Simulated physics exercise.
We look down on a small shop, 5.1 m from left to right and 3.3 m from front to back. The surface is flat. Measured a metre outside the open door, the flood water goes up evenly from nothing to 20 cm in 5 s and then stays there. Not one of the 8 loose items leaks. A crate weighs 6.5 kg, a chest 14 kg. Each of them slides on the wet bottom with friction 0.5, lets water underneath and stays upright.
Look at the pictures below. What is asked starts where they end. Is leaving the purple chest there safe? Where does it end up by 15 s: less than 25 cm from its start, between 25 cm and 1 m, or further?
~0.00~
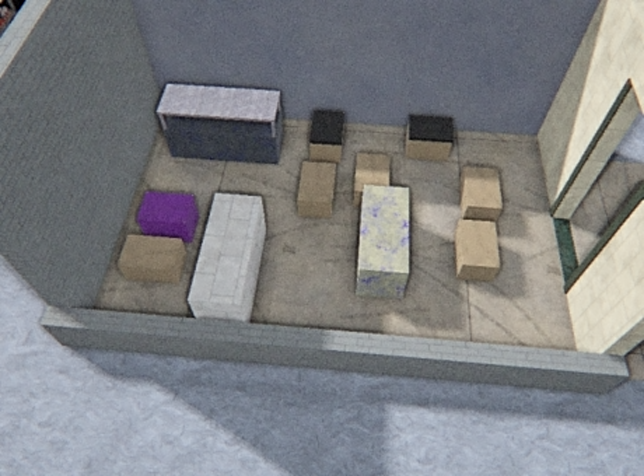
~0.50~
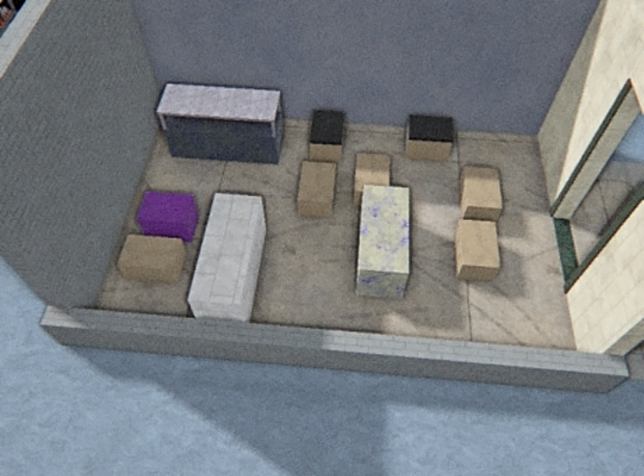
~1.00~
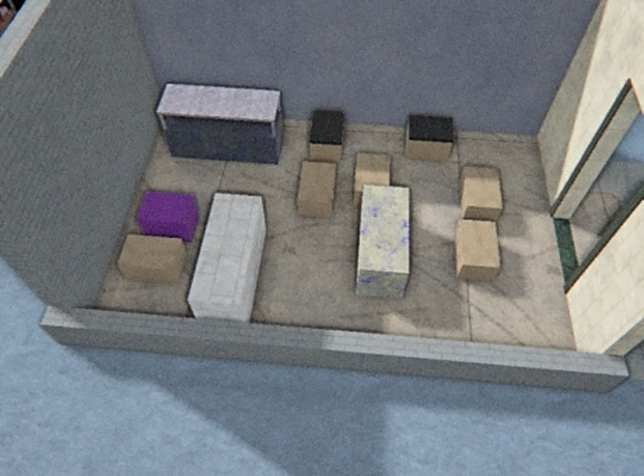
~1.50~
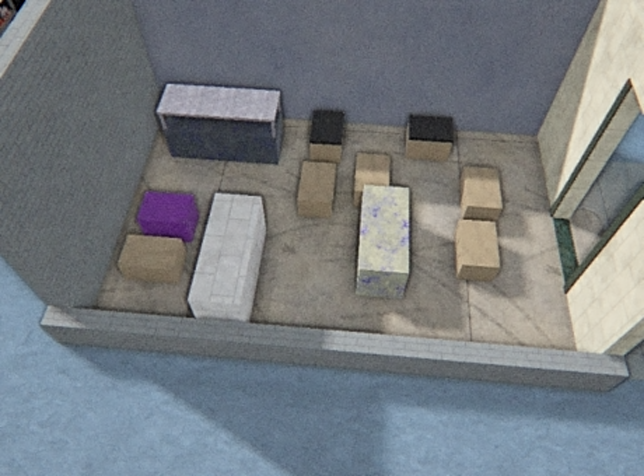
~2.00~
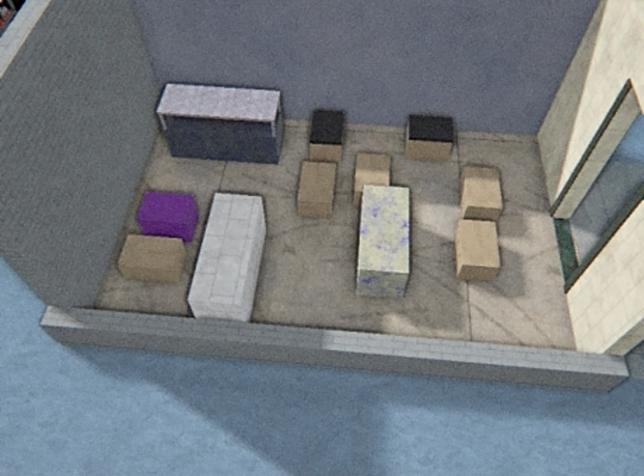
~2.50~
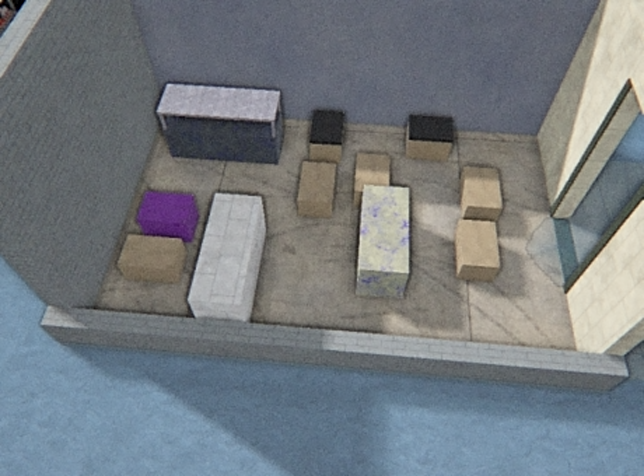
Between 25 cm and 1 m.
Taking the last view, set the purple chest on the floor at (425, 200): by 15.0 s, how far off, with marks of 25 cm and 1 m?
I'd say it goes a long distance.
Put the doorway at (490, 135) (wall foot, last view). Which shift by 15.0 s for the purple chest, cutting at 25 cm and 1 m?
Purple chest: Remains in position.
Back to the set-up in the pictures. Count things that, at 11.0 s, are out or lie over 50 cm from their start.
I make it 5 by then.
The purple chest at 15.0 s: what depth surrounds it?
11 cm, roughly.
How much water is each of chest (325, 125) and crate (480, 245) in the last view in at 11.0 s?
Around 8 cm and 5 cm.
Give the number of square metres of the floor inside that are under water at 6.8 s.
About 9.5 m2.
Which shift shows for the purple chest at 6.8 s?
0 cm or so by then.
After 3.5 s the purple chest is near (166, 207), 0.0 m from its start, aground; 0 afloat.
After 6.8 s the purple chest is near (166, 207), 0.0 m from its start, aground; 3 afloat.
After 11.0 s the purple chest is near (166, 207), 0.0 m from its start, aground; 3 afloat.
After 15.0 s the purple chest is near (128, 257), 0.7 m from its start, afloat; 8 afloat.
